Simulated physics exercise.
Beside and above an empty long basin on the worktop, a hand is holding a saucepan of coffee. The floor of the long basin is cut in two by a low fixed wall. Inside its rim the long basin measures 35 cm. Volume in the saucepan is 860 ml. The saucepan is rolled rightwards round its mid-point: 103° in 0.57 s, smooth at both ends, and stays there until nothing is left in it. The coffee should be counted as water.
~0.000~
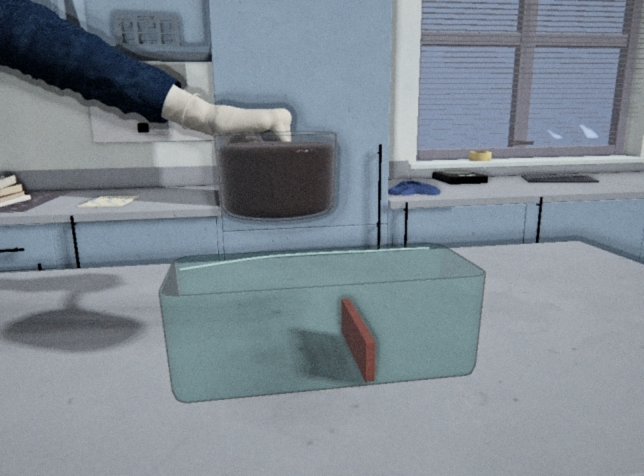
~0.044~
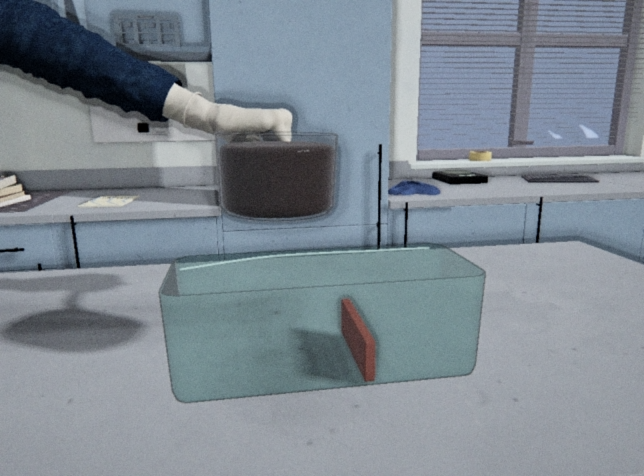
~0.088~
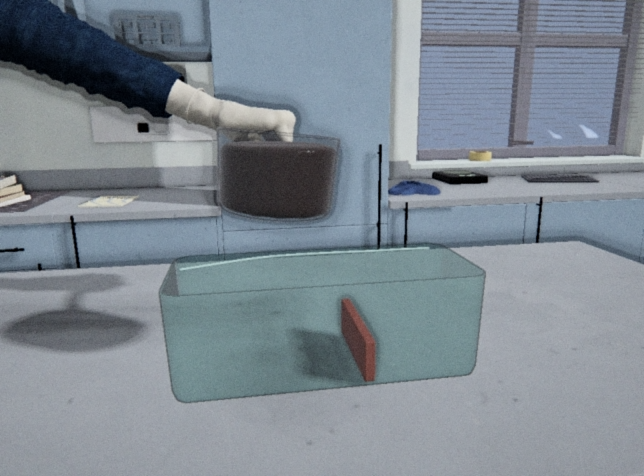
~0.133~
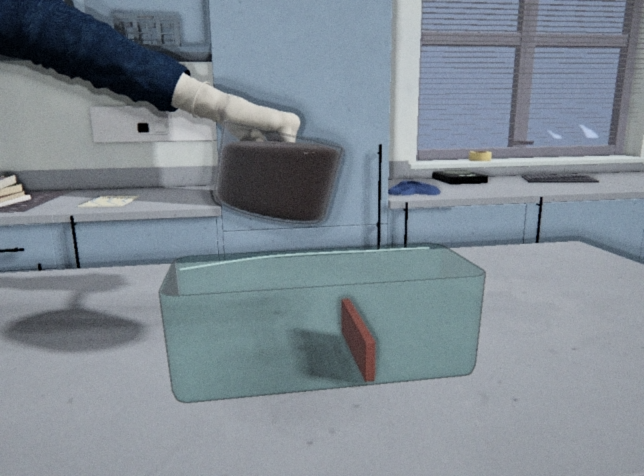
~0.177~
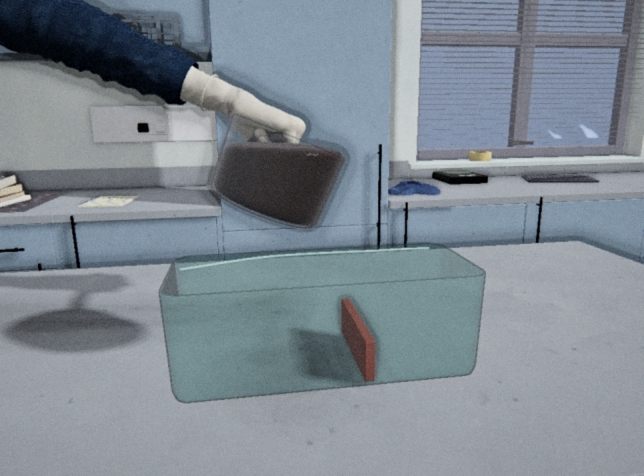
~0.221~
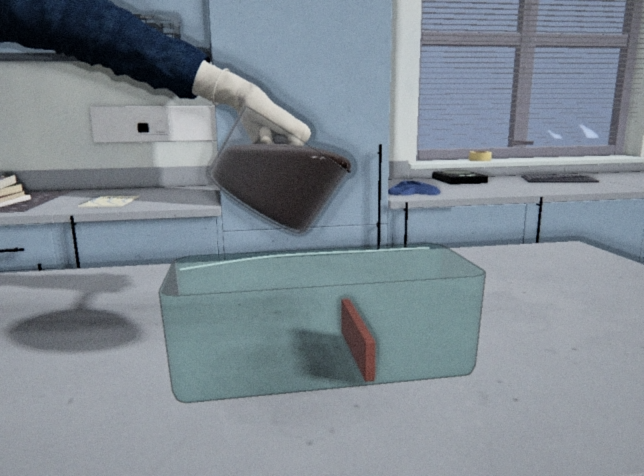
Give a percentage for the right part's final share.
My figure is 79 %.
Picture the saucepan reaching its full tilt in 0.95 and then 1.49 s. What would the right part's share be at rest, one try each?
It comes to 90 per cent, and then 90 per cent.
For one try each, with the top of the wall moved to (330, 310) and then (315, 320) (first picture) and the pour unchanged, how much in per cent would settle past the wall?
95 then 95 %.
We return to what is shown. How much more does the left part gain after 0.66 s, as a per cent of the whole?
About 12 percent.
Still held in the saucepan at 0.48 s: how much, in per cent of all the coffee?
About 36 percent.
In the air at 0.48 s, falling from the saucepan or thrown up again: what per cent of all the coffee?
Close to 32 in a hundred.
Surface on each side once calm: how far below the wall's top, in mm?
Roughly 42 mm on the left side and roughly 8 mm on the right.
By 0.48 s the tilt is 96° and 37 per cent is still to pour, 0 is left of the wall and 31 right of it.
By 0.66 s the tilt is 103° and 9 per cent is still to pour, 8 is left of the wall and 76 right of it.
By 0.86 s the tilt is 103° and 1 per cent is still to pour, 16 is left of the wall and 79 right of it.
By 1.07 s the tilt is 103° and 0 per cent is still to pour, 18 is left of the wall and 81 right of it.
At rest 20 per cent lies left of the wall, 79 right of it and 1 outside.
